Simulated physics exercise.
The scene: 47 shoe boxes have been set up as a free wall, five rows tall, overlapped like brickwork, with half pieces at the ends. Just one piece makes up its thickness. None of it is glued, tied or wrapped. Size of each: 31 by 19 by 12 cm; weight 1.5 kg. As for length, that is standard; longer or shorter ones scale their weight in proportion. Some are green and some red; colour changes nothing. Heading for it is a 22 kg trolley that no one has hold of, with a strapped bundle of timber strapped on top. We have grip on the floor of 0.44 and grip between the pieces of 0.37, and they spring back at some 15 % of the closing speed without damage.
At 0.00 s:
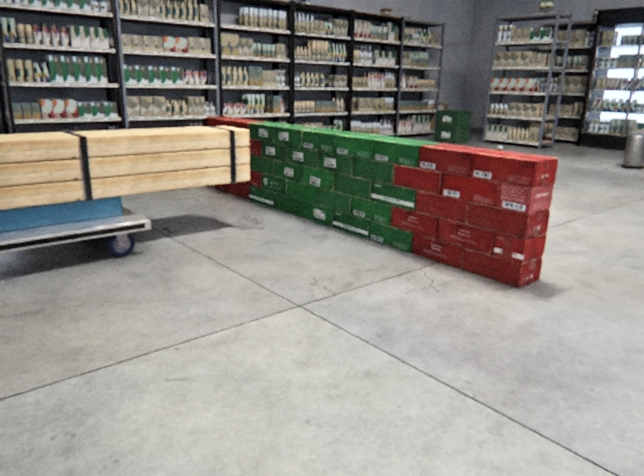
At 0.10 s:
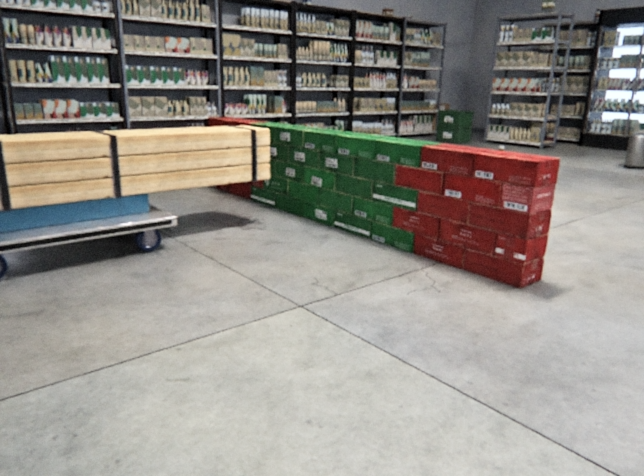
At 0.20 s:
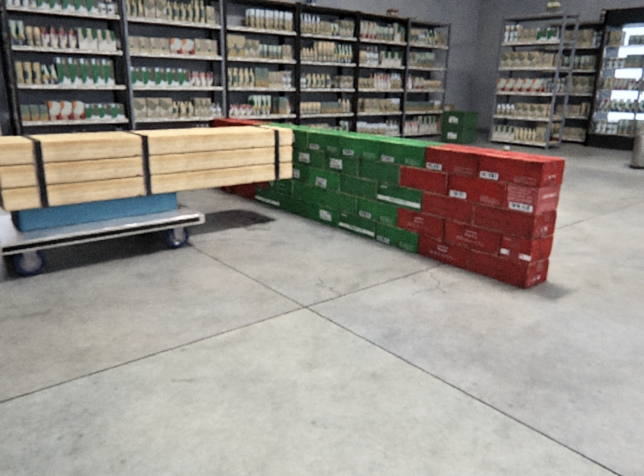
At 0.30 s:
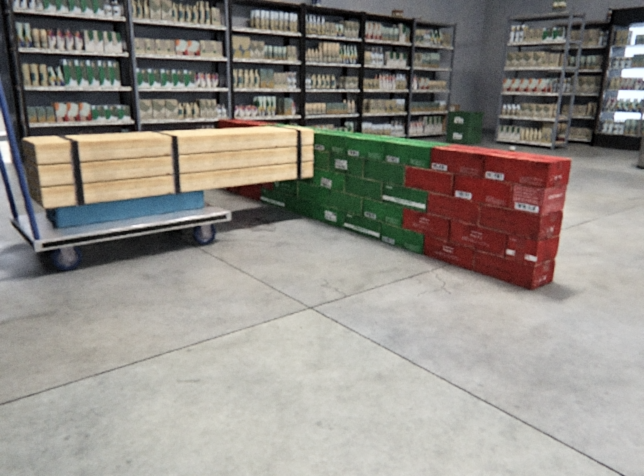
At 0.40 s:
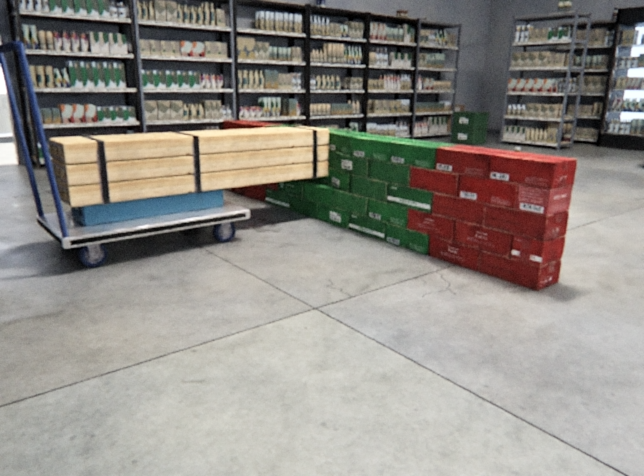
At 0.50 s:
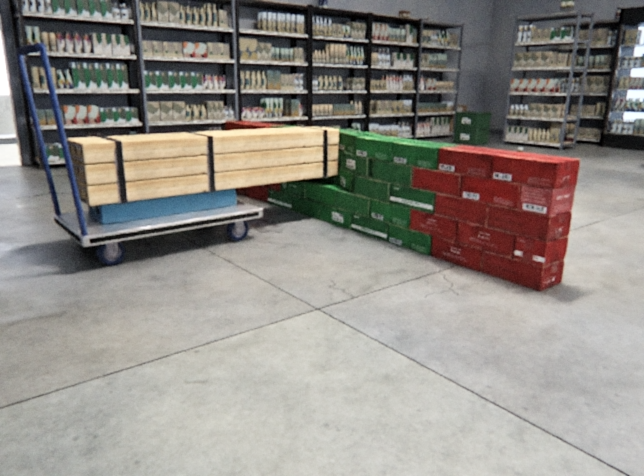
In the video, an unattended trolley with a blue handle, loaded with strapped wooden beams, rolls rightward across a concrete floor toward a low wall of red and green boxes, and the beams' front end pushes into its green section.
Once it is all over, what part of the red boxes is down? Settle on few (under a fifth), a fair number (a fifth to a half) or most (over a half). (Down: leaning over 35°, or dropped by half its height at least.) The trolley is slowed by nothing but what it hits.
Verdict: Few.
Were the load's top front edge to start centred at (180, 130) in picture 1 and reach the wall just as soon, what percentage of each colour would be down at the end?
Down at the end: Red 0 per cent, green 40 per cent.
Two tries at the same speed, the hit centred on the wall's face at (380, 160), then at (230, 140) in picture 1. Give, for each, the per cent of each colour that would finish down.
You'd get red at 10 followed by 30, and green at 30 followed by 0 percent.
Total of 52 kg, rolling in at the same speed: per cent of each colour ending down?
Red 0, green 40 per cent.
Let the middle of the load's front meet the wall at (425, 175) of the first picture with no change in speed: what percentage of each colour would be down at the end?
Result - red: 20 %; green: 20 %.
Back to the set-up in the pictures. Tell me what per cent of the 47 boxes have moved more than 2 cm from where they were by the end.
20 percent.
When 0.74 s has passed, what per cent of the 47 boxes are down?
By then 10 %.
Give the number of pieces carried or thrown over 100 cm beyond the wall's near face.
I'd put it near 0.
After 0.74 s, load 27 cm past the wall's line, still rolling; none of the 24 red boxes down (4 of 47 in all colours); top red box unmoved; top green box 32° from how it stood, 11 cm lower.
After 1.08 s, load 40 cm past the wall's line, still rolling; none of the 24 red boxes down (9 of 47 in all colours); top red box unmoved; top green box upside down.
In the end (2.0 s), load 65 cm past the wall's line, still rolling; none of the 24 red boxes down (9 of 47 in all colours); top red box unmoved; top green box upside down. That is 0 per cent. From the last view, middles, top red box near (534, 170), top green box near (397, 187).
